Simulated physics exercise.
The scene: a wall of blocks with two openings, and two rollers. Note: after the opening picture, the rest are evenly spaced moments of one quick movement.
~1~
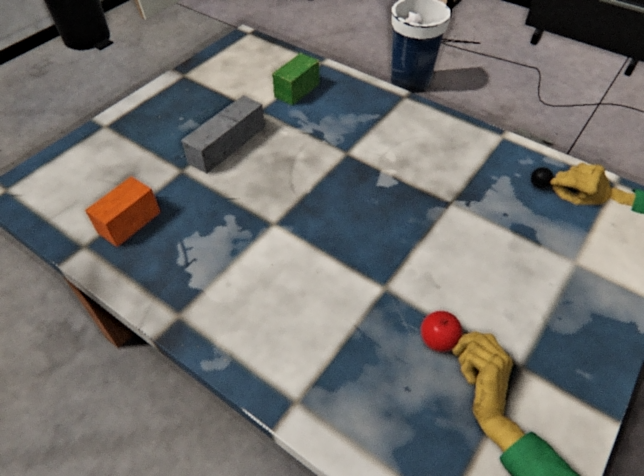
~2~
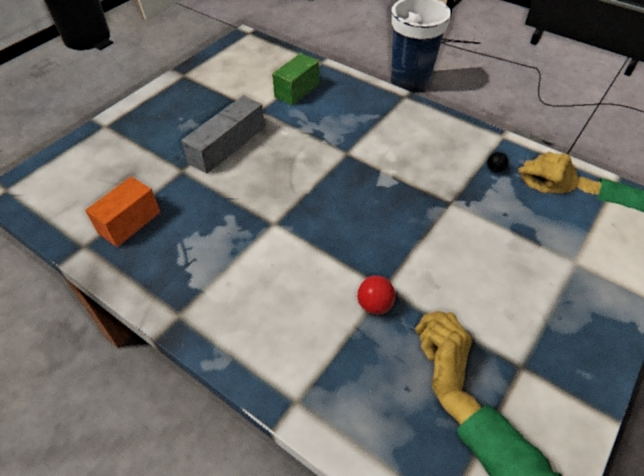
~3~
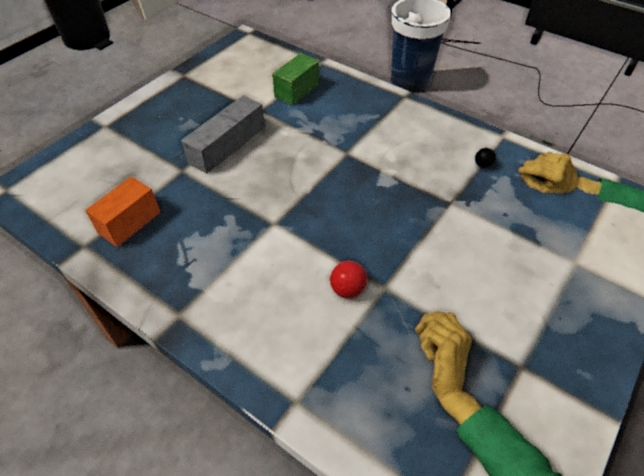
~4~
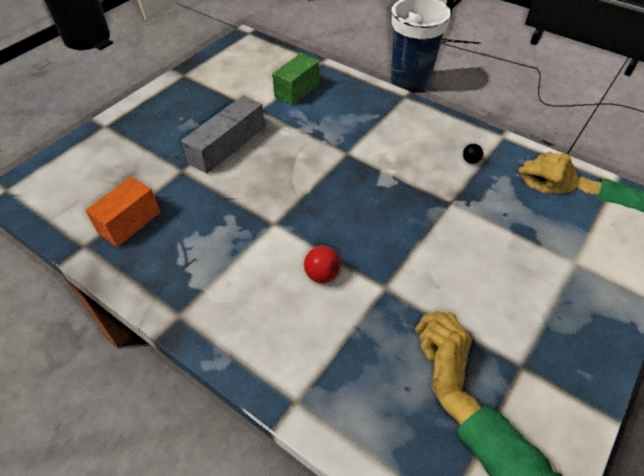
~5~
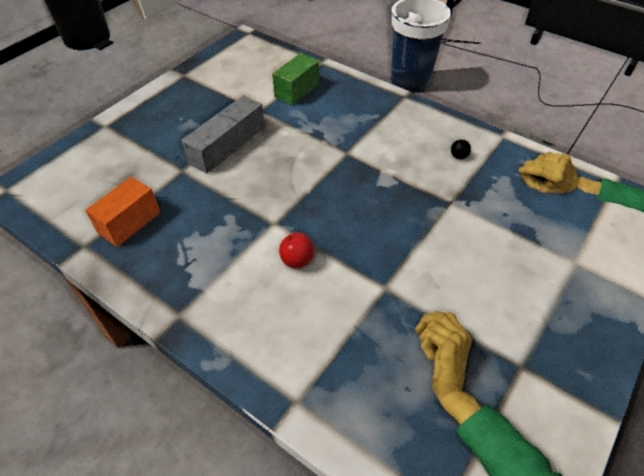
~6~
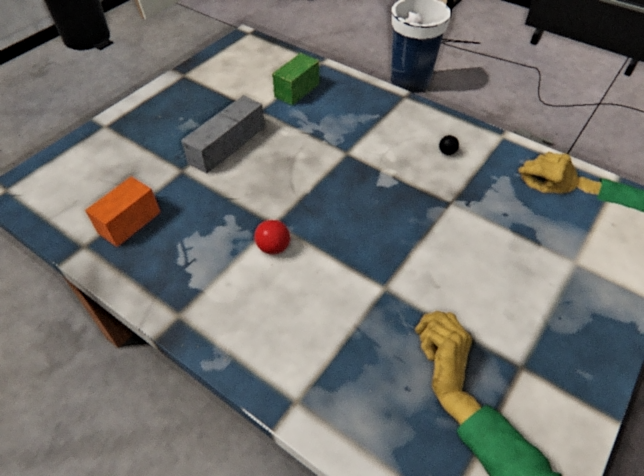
A red ball and a smaller black ball roll leftward across a checkered table from two hands.
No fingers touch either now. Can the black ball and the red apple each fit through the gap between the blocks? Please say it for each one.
Black ball: No; red apple: Yes.
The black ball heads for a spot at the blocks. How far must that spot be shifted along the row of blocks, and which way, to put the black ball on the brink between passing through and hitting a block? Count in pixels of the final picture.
Shift approx. 16 px, direction left.
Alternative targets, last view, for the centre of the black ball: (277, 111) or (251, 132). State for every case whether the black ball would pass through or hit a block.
Try 1, it clears the blocks; try 2, it fails to get through.
Then, 0.52 s later than the last frame, black ball heading on near (314, 97); red apple heading on near (39, 114).
When it is over, the black ball is stopped, near (309, 105); the red apple gets between the blocks.
